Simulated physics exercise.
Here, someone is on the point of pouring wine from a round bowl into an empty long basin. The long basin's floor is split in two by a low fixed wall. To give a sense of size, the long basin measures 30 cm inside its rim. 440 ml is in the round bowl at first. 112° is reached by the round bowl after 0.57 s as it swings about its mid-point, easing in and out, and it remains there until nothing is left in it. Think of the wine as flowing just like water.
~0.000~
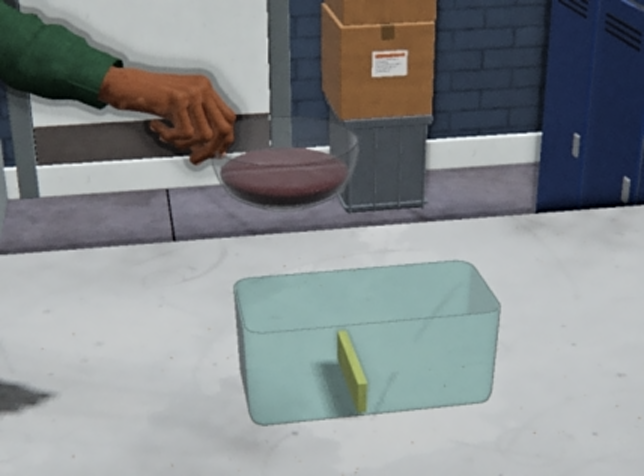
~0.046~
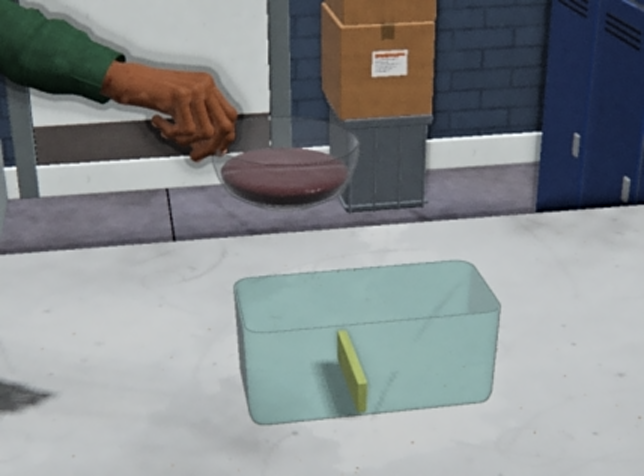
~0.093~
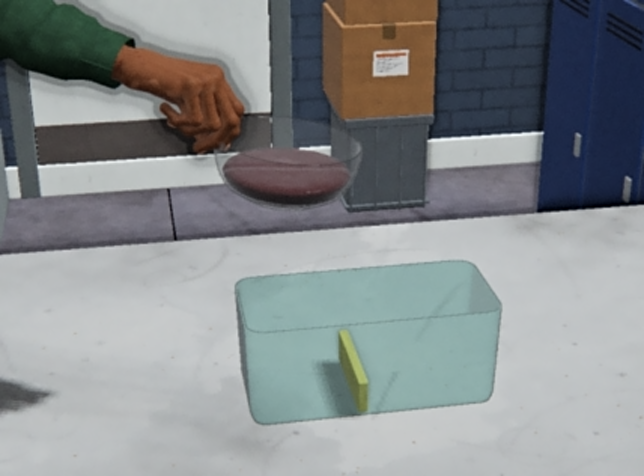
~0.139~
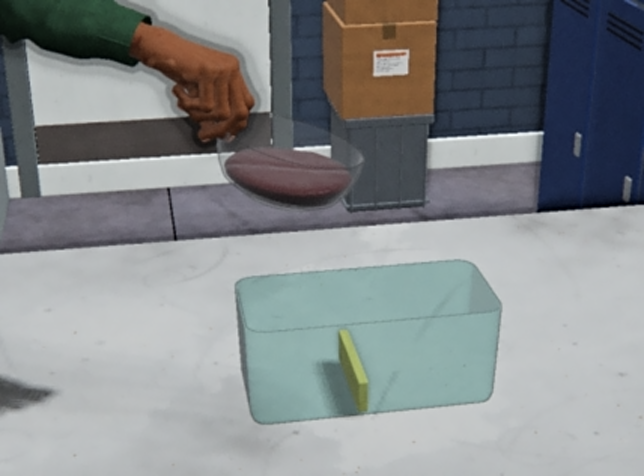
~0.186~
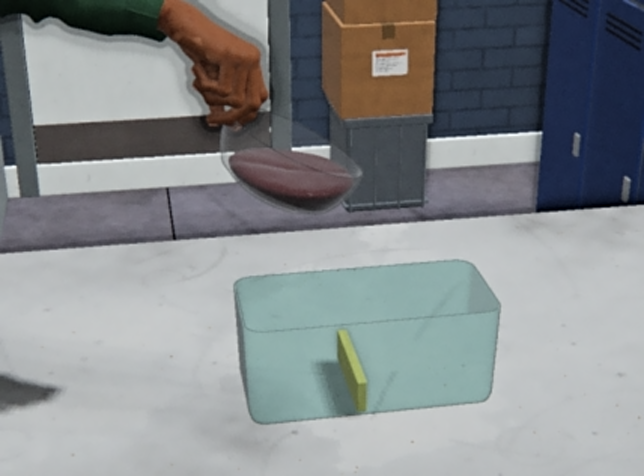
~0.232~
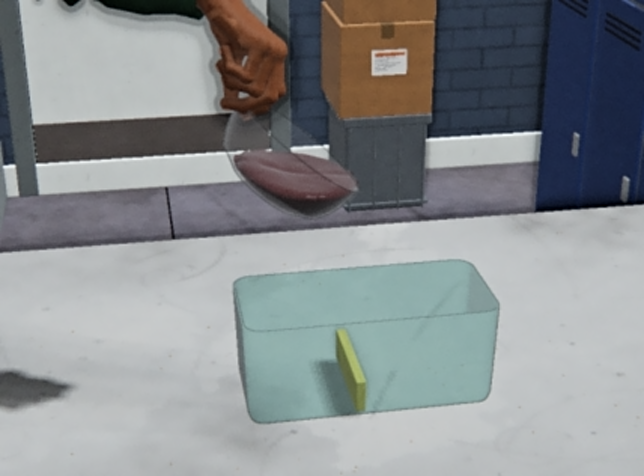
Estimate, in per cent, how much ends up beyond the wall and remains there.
Roughly 74 % ends up beyond the wall.
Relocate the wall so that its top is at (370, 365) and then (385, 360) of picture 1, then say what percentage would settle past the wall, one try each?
Respectively 60 and 45 %.
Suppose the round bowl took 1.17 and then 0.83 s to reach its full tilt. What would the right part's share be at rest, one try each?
Try 1: Approx. 85 %; try 2: Approx. 75 %.
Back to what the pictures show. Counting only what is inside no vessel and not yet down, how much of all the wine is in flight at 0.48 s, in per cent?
Around 50 in a hundred.
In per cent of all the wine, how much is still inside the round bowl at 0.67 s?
Roughly 0 percent remains.
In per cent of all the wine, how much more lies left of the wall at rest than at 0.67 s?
About 5 percent, give or take.
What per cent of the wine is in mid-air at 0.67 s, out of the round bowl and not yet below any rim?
Near 4 percent.
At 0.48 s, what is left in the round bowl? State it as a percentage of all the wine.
Roughly 4 per cent.
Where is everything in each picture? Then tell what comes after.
In the first frame, tilt 0°; pouring edge (356, 137); surface from (219, 172) to (348, 163); the long basin's rim runs from (239, 307) to (486, 286); the wall's top is at (352, 357).
In the second frame, tilt 2°; pouring edge (357, 139); surface from (219, 171) to (348, 164).
In the third frame, tilt 7°; pouring edge (360, 145); surface from (221, 168) to (349, 166).
In the fourth frame, tilt 16°; pouring edge (361, 155); surface from (223, 164) to (351, 170).
In the fifth frame, tilt 27°; pouring edge (360, 169); surface from (227, 161) to (353, 172).
In the sixth frame, tilt 40°; pouring edge (355, 185); surface from (233, 160) to (349, 173); 1 per cent is over the edge.
By 0.48 s the tilt is 106° and 4 per cent is still to pour, 0 is left of the wall and 45 right of it.
By 0.67 s the tilt is 112° and 0 per cent is still to pour, 19 is left of the wall and 77 right of it.
By 0.86 s the tilt is 112° and 0 per cent is still to pour, 24 is left of the wall and 74 right of it.
By 1.07 s the tilt is 112° and 0 per cent is still to pour, 24 is left of the wall and 74 right of it.
At rest 24 per cent lies left of the wall, 74 right of it and 2 outside.
